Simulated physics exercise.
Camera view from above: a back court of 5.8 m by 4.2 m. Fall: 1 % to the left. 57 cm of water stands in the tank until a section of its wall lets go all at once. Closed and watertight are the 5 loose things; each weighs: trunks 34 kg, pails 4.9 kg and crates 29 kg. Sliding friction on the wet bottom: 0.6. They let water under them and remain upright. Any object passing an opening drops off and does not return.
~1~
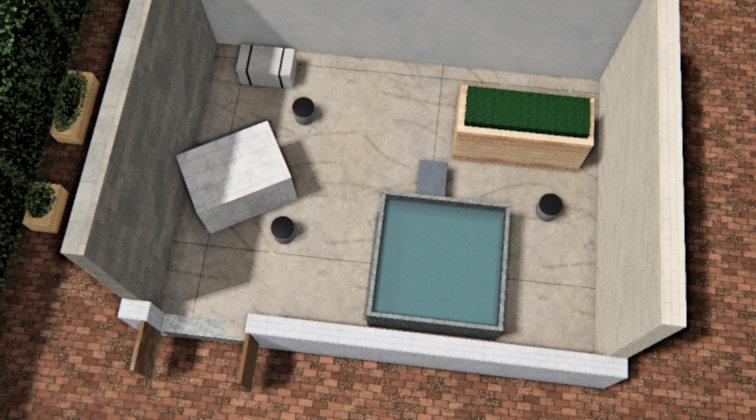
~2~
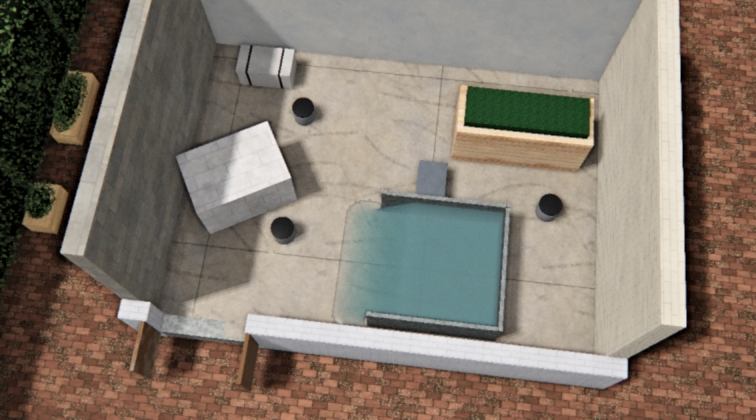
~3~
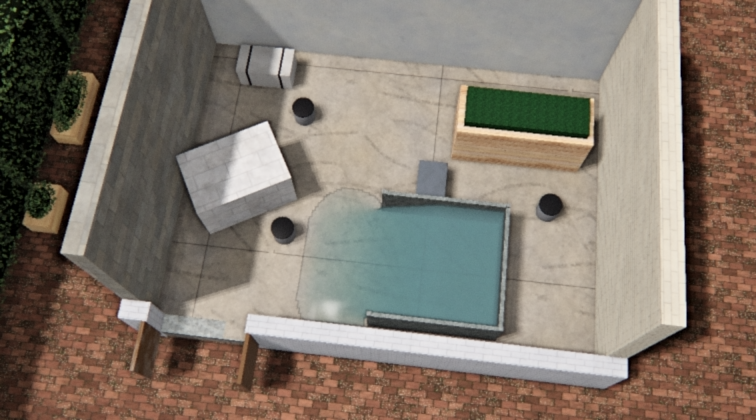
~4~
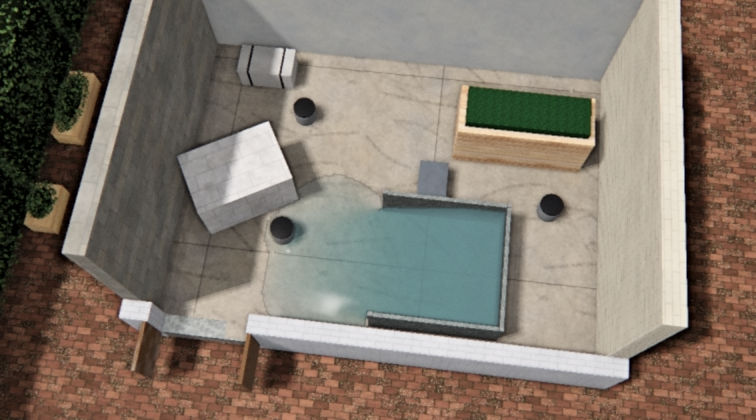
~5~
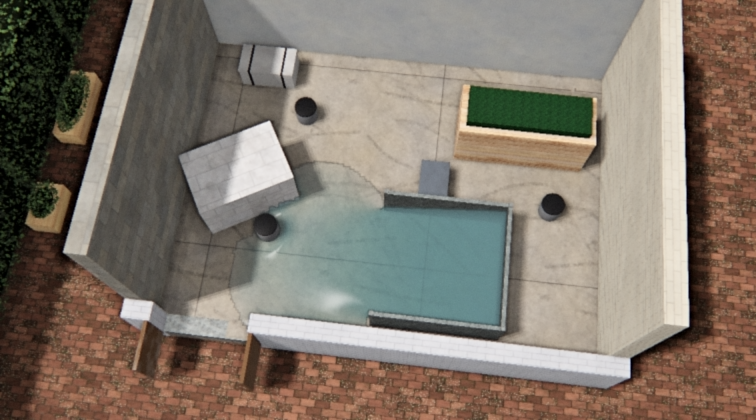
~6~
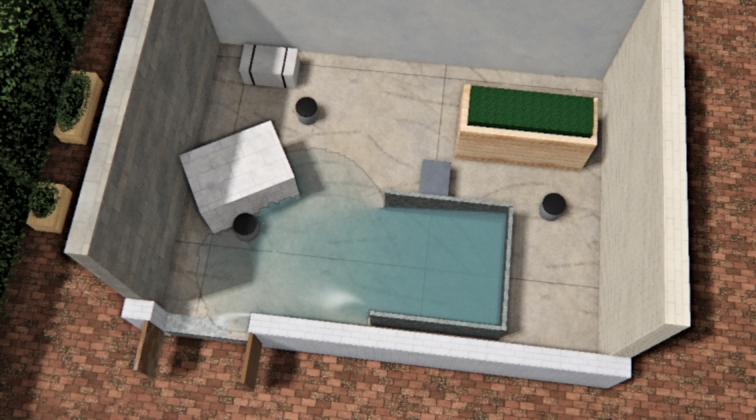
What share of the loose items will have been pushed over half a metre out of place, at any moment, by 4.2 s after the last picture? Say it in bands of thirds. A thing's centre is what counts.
I would put it between one and two thirds.
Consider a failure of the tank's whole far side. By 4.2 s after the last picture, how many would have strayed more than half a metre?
The answer then is 4.
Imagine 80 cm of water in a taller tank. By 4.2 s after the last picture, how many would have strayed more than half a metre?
Count: 3.
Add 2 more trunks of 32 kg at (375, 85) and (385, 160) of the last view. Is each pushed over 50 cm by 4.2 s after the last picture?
Result, in sequence: Not exceeded / not exceeded.
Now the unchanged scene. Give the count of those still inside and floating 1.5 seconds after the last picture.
My tally comes to 1.
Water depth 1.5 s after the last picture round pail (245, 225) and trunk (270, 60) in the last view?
About 41 and 6 cm.
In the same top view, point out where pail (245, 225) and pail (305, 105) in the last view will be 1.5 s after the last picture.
Approx. (169, 252); approx. (317, 75).
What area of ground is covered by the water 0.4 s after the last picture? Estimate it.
Somewhere around 8.5 m2, roughly.
Then, 0.4 s after the last picture 1 of 5 are over 50 cm from their spots; 1 afloat.
Then, 1.5 s after the last picture 2 of 5 are over 50 cm from their spots; 1 afloat.
Then, 2.8 s after the last picture 2 of 5 are over 50 cm from their spots; 1 afloat.
Then, 4.2 s after the last picture 1 of 5 are over 50 cm from their spots, and 2 have been at some point; 1 afloat.
